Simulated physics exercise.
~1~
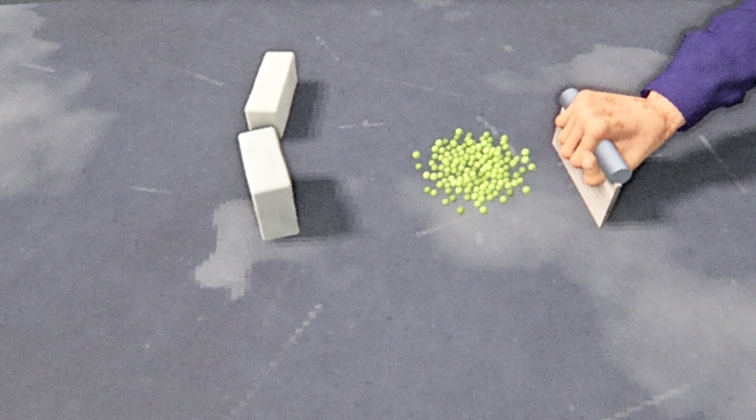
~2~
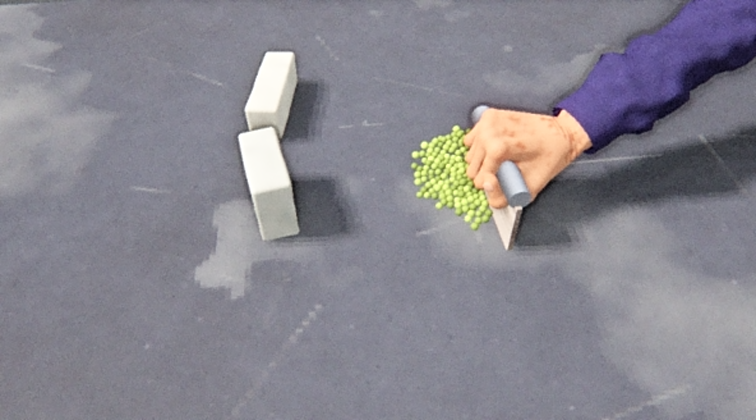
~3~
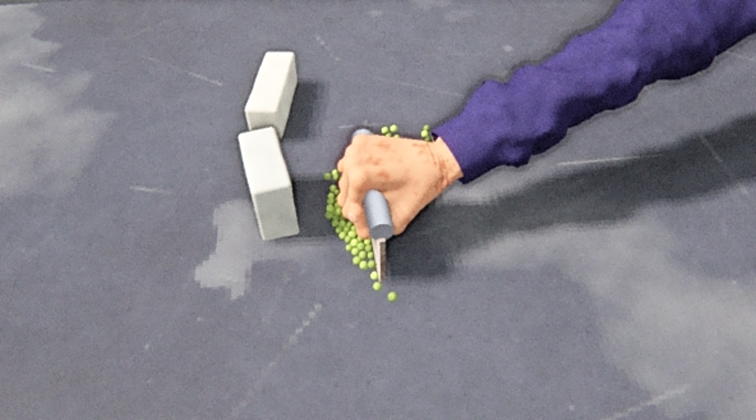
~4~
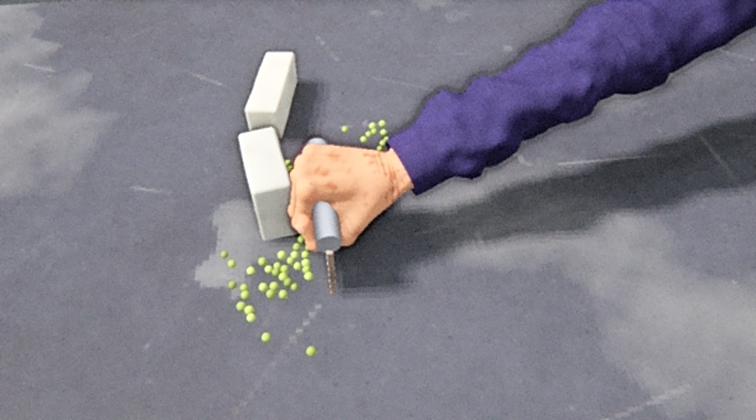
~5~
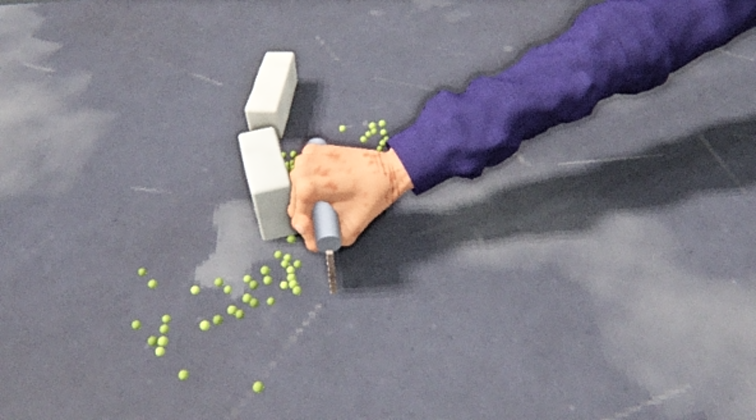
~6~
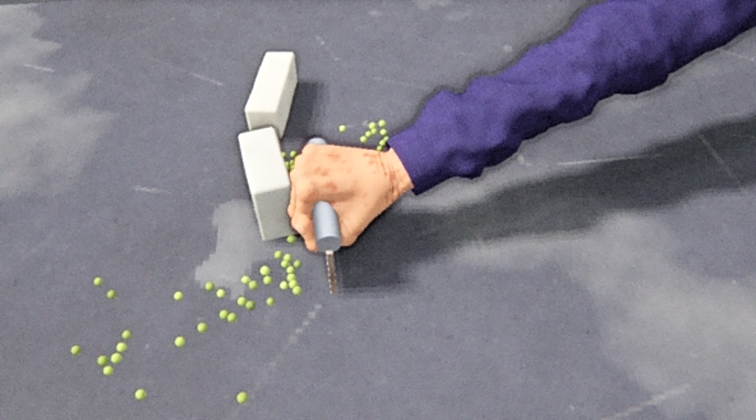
A hand in a purple sleeve grips a scraper with a grey handle on a scuffed dark grey surface, seen from above. To its left lies a pile of small green dried peas, and farther left stand two white blocks, end to end. The hand pushes the scraper left, gathering the peas and sweeping them towards the nearer block. The blade stops close to that block, and some peas spill past its lower end, rolling down and left. The hand stays still while these scatter across the surface, a few others remaining above the wrist and beside the block.
